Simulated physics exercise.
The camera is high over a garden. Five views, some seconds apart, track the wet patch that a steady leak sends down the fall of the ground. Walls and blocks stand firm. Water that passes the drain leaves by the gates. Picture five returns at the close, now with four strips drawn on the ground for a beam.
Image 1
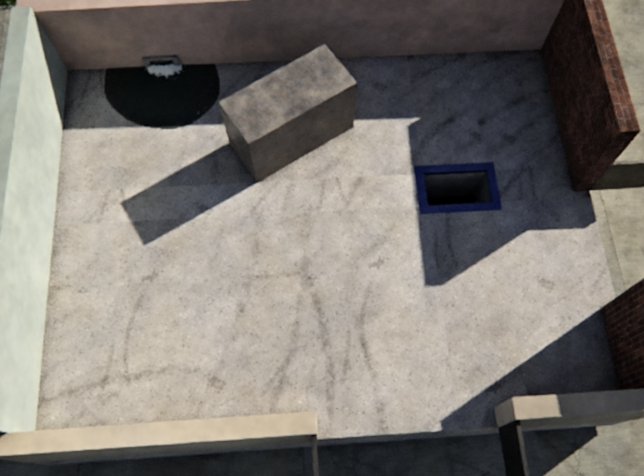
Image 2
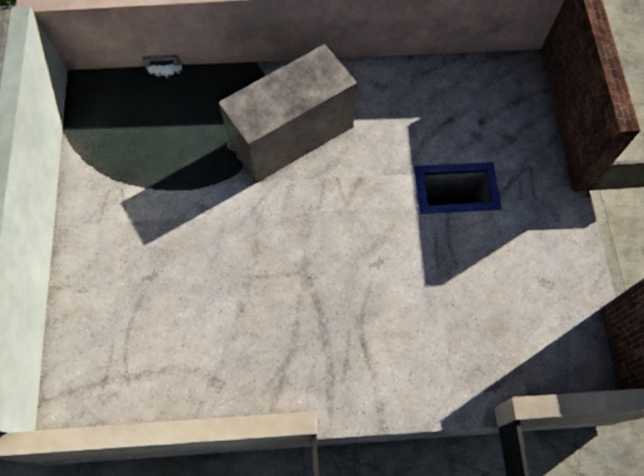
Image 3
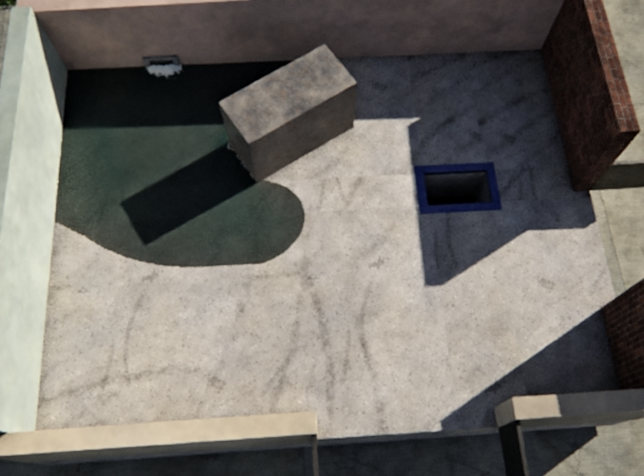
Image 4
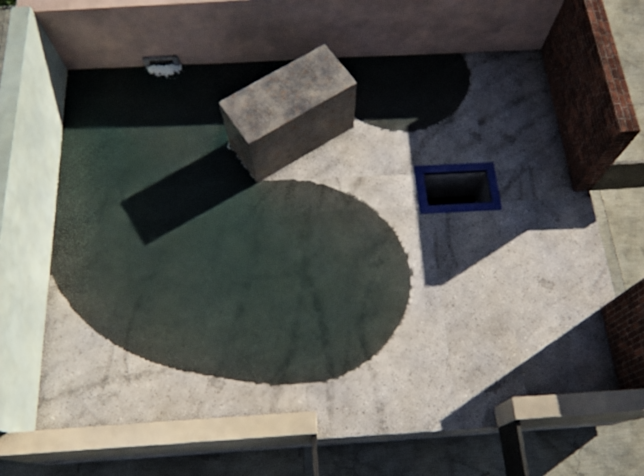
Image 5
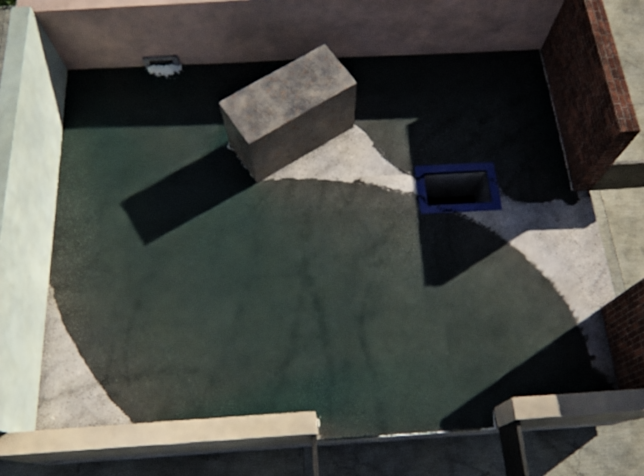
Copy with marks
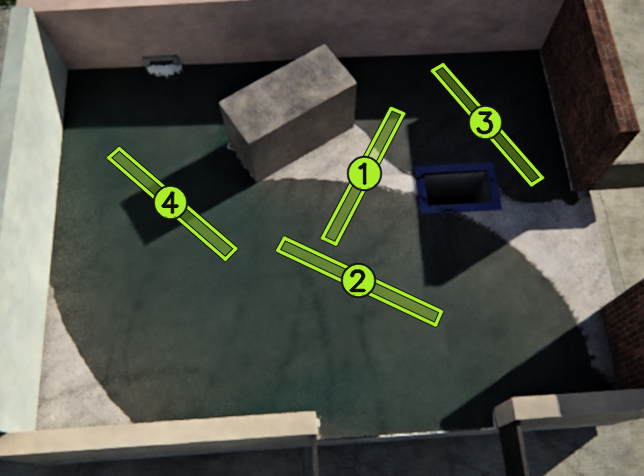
In a walled garden seen from above, dark green water spread from an outlet at the upper left, curled around both sides of a large block, and reached the blue-rimmed drain, covering most of the ground.
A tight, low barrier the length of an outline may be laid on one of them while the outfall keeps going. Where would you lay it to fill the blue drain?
The best spot is 3.
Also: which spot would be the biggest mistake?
Here it is spot 1.
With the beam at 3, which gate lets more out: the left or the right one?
More leaves on the right.
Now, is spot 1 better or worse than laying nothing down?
Worse.
On the marked copy, 1 from (329, 240) to (397, 111); 2 from (281, 244) to (438, 318); 3 from (437, 67) to (536, 181); 4 from (113, 153) to (230, 253).
For spot 1, about 2 % of the stream goes into the blue drain, about 98 % out by the gates.
For spot 2, about 6 % of the stream goes into the blue drain, about 94 % out by the gates.
For spot 3, about 10 % of the stream goes into the blue drain, about 90 % out by the gates.
For spot 4, about 6 % of the stream goes into the blue drain, about 94 % out by the gates.
